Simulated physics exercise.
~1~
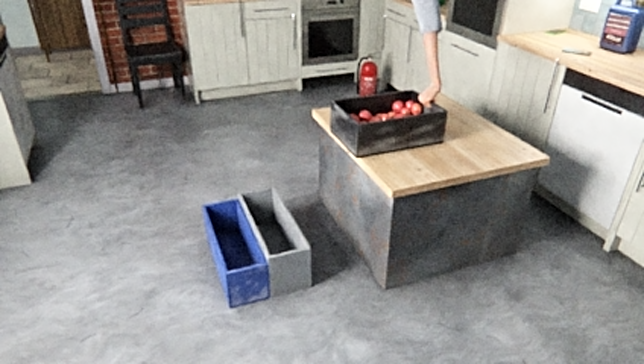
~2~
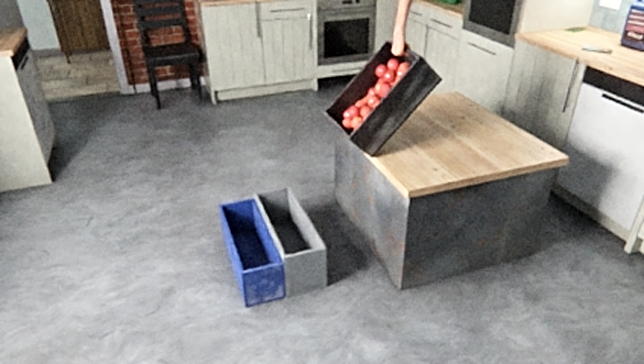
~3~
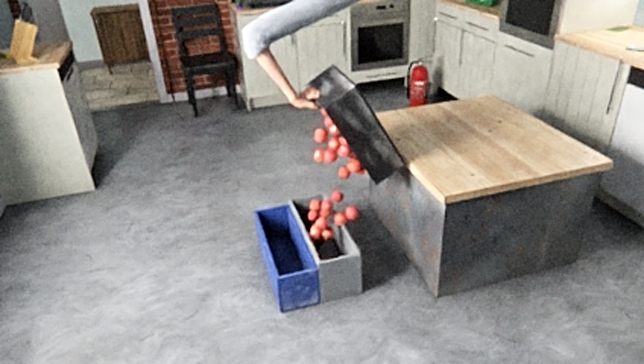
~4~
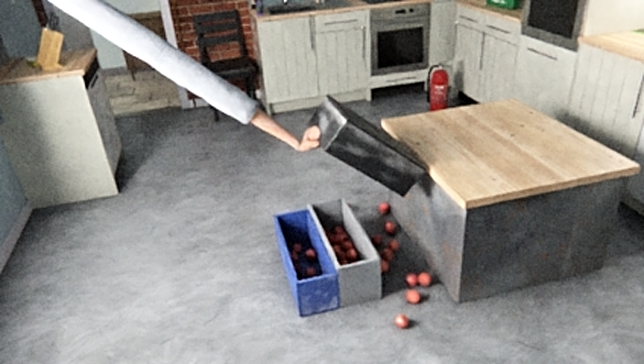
In this clip, a hand tips a black crate of red balls over the edge of a wood-topped bench, pouring them toward a grey tub and a blue tub on the floor, and they end up in both tubs, with several on the floor beside the grey one.
